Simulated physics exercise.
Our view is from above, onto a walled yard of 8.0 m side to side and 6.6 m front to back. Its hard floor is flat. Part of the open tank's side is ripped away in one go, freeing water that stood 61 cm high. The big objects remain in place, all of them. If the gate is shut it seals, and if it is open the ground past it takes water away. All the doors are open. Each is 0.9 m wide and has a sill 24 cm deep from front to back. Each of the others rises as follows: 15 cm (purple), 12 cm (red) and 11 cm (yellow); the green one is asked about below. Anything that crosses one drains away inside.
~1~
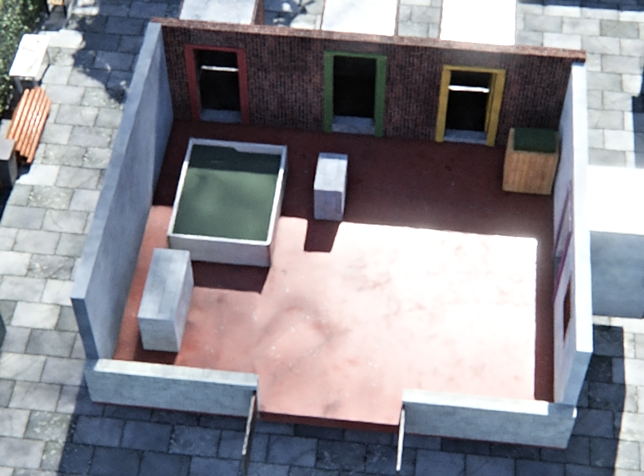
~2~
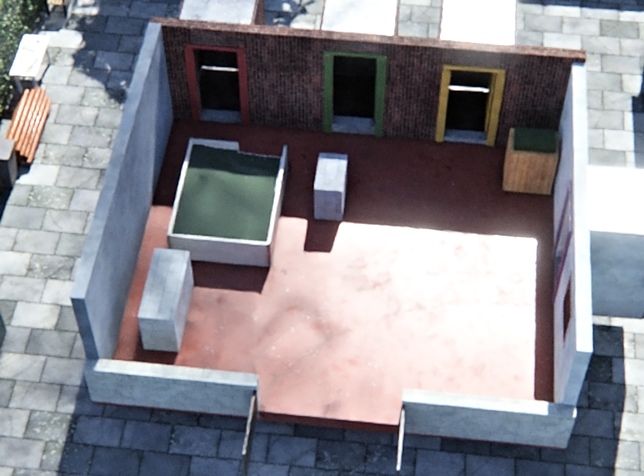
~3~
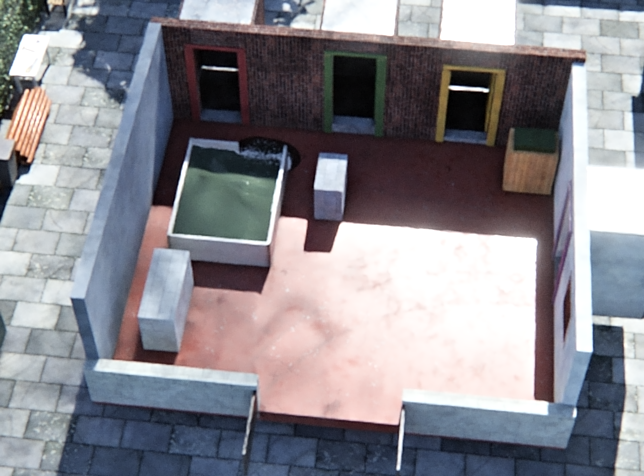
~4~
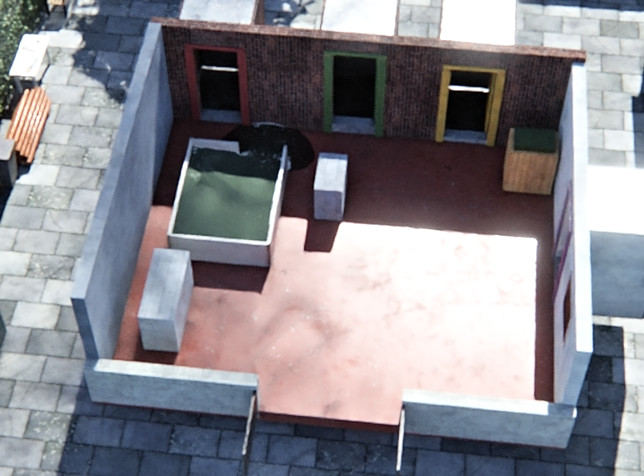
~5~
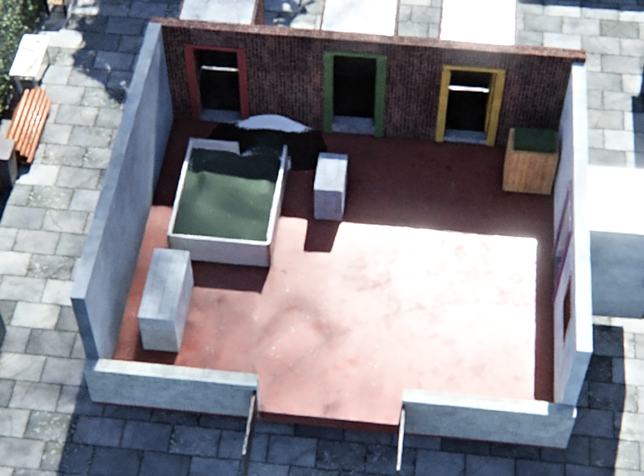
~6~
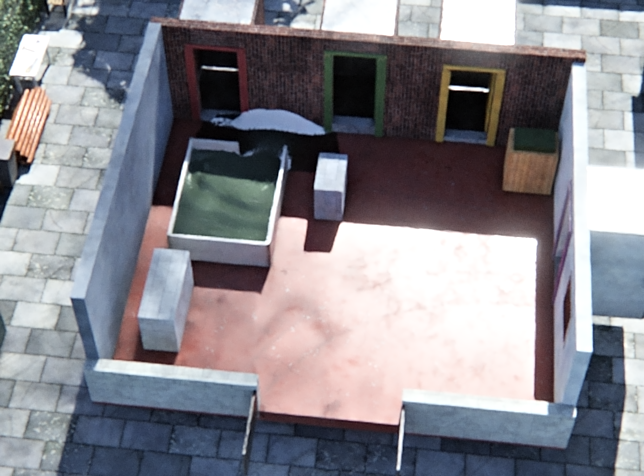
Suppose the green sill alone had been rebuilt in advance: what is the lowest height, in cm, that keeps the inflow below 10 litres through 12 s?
About 12 cm.
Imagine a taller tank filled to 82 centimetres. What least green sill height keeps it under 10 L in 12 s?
Step height: Approx. 17 cm.
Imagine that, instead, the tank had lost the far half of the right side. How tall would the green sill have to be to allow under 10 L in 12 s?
Estimate: Near 27 cm.
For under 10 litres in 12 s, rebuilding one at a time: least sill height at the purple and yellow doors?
Roughly 7.5 cm for the purple door and roughly 7.5 cm for the yellow door.
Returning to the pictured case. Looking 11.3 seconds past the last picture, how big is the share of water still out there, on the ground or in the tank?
Something like 94 per cent of it remains.
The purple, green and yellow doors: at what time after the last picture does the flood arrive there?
The purple door at 3.0 seconds, the green door at 0.2 seconds, the yellow door at 1.2 seconds.
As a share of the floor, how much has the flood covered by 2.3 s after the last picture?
I'd say near 30 percent is wet.
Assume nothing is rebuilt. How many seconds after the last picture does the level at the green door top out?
The depth peaks at about 1.0 seconds.
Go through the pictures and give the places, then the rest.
In the first frame, still water, 61 cm deep, in the open tank at (229, 192); the green door at (354, 100) is dry.
In the second frame, water pours out on the far side and has run 0.3 m, to a hidden place; about 5 cm deep outside, 61 cm at the back.
In the third frame, water pours out on the far side and has run 0.8 m, to (256, 139); about 9 cm deep outside, 61 cm at the back.
In the fourth frame, water pours out on the far side and has run 1.2 m, to (247, 126); about 7 cm deep outside, 61 cm at the back.
In the fifth frame, the front is at (225, 124), 1.3 m from the gap on the far side; 2.1 m2 of floor is wet, 61 cm left at the back.
In the sixth frame, the front is at (208, 123), 1.4 m from the gap on the far side; 2.3 m2 of floor is wet, 60 cm left at the back; 0.4 m in a straight line remain to the green door at (354, 100).
Then, 0.7 s after the last picture water covers 10 % of the floor, deepest (46 cm) near (275, 130); 16 cm at the green door, 0 litres in over its 24 cm sill.
Then, 2.3 s after the last picture water covers 30 % of the floor, deepest (32 cm) near (275, 130); 13 cm at the green door, 0 litres in over its 24 cm sill.
Then, 11.3 s after the last picture water covers 95 % of the floor, deepest (11 cm) near (275, 130); 5 cm at the green door, 0 litres in over its 24 cm sill.
At the green door as built, the water peaked near 16 cm, 0.9 s after the last picture.
With a sill of 10 cm, 18 litres would have come in within the 12 s; with 13.5 cm, 5 litres. So under 10 litres takes about 12 cm.
